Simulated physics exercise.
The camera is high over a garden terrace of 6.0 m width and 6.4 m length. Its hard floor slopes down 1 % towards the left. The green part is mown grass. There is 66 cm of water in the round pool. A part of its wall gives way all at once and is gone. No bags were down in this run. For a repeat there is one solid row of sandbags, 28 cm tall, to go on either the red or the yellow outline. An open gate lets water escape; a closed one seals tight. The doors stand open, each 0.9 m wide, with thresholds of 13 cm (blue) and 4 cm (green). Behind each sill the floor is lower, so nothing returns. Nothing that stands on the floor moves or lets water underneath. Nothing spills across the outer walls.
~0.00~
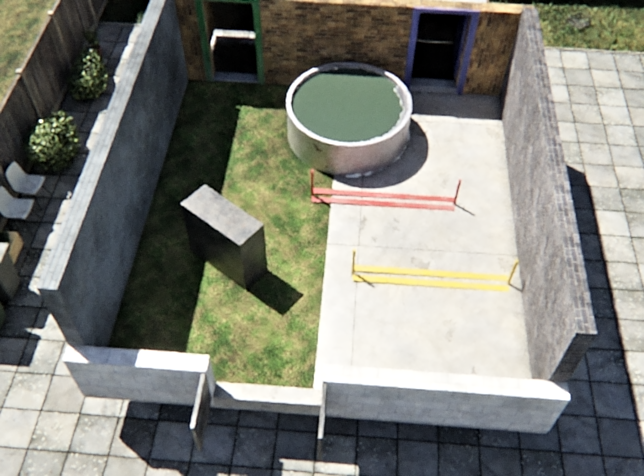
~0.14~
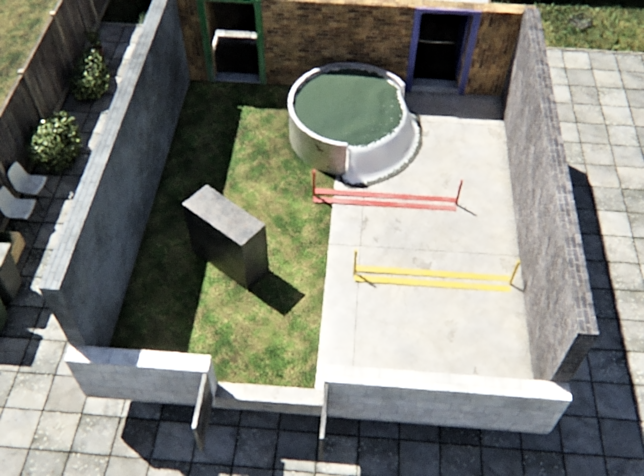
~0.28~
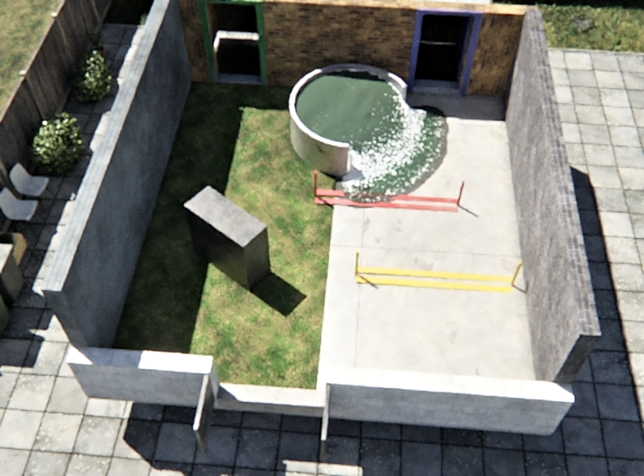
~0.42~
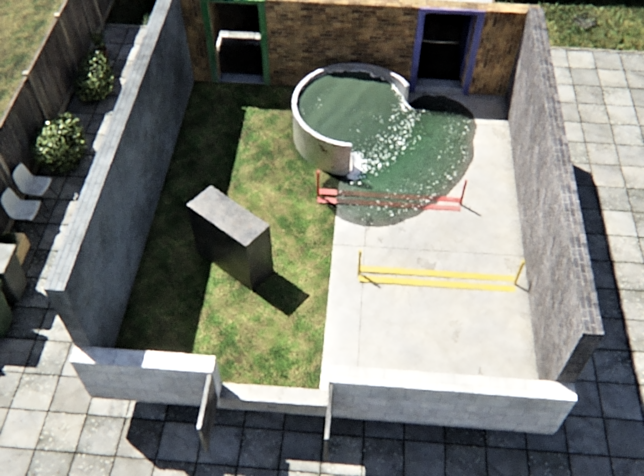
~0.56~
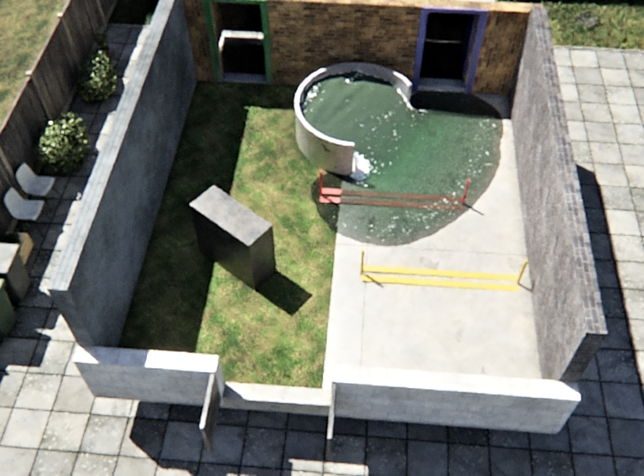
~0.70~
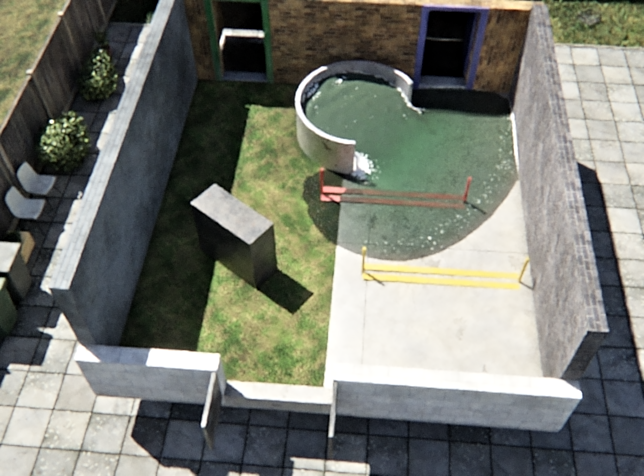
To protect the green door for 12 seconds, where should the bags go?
Lay them on the red one.
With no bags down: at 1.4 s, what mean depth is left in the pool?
Some 30 cm.
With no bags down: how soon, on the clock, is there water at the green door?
Arrival: Green 4.5 s.
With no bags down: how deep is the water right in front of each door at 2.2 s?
In cm: Blue 10, green 0.
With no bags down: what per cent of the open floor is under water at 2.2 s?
About 50 per cent.
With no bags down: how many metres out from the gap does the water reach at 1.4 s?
Some 3.8 m out.
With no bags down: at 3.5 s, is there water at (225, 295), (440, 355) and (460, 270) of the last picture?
In turn: Dry, flooded, flooded.
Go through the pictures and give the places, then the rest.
The first picture shows still water, 66 cm deep, in the round pool at (349, 105).
In the second picture, water pours out at (398, 147) and has run 1.1 m, to a hidden place; typically 7 cm deep outside, 66 cm at the round pool's back.
In the third picture, the front is at (435, 111), 1.4 m from the gap at (400, 150); 1.9 m2 of floor is under water; 66 cm left at the back of the round pool.
In the fourth picture, the front is at (457, 105), 1.8 m from the gap at (402, 151); 3.9 m2 of floor is under water; 66 cm left at the back of the round pool.
In the fifth picture, water pours out at (405, 150) and has run 2.1 m, to (489, 107); typically 6 cm deep outside, 61 cm at the round pool's back.
In the sixth picture, the front is at (509, 104), 2.4 m from the gap at (406, 149); 8.5 m2 of floor is under water; 51 cm left at the back of the round pool.
After 1.4 s water covers 40 % of the floor and is deepest (32 cm) near (513, 171) in the run without bags; in at the green door, 0 L with no bags, 0 L with the row on red, 0 L on yellow.
After 2.2 s water covers 50 % of the floor and is deepest (34 cm) near (525, 401) in the run without bags; in at the green door, 0 L with no bags, 0 L with the row on red, 0 L on yellow.
After 3.5 s water covers 50 % of the floor and is deepest (26 cm) near (524, 389) in the run without bags; in at the green door, 0 L with no bags, 0 L with the row on red, 0 L on yellow.
After 7.0 s water covers 85 % of the floor and is deepest (14 cm) near (125, 372) in the run without bags; in at the green door, 0 L with no bags, 0 L with the row on red, 0 L on yellow.
After 12.0 s water covers 100 % of the floor and is deepest (10 cm) near (113, 371) in the run without bags; in at the green door, 0 L with no bags, 1 L with the row on red, 36 L on yellow.
